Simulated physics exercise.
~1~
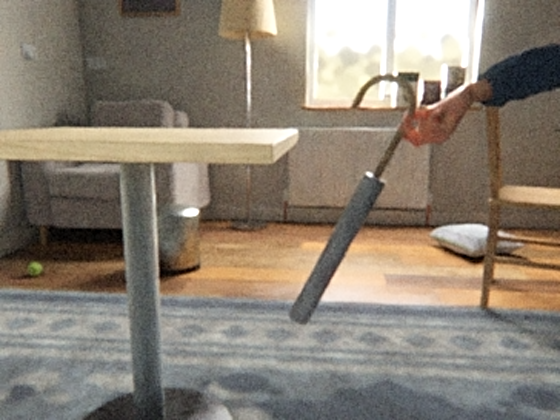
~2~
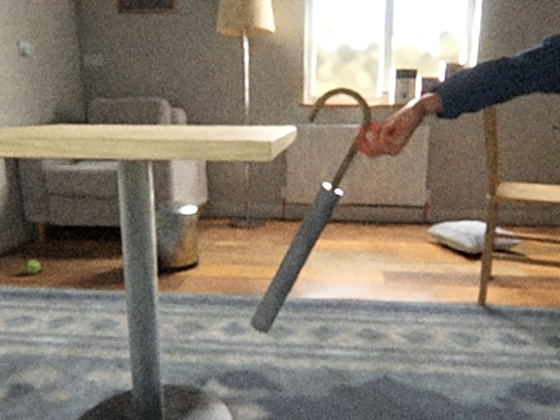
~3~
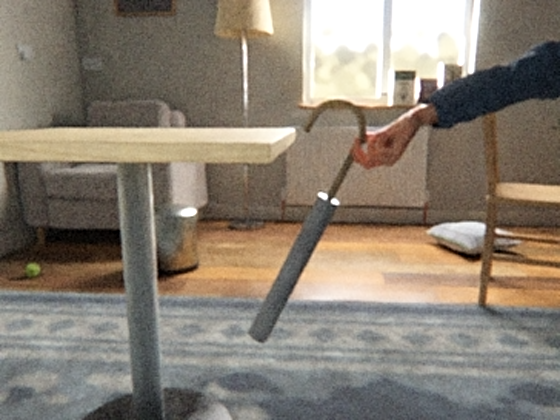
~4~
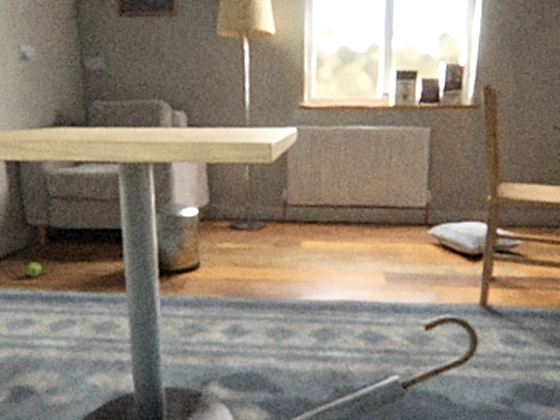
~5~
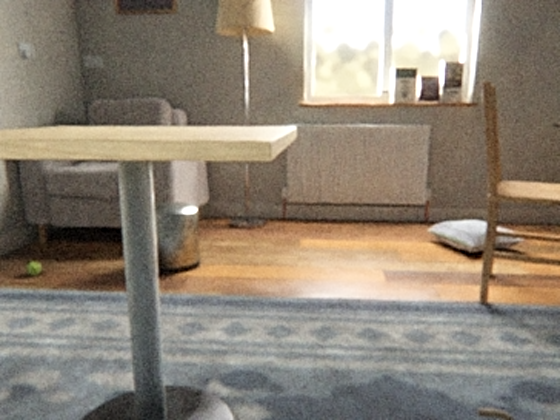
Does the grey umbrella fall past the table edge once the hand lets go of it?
Yes, the grey umbrella drops past the table edge, tilting over as it goes down and out of view.
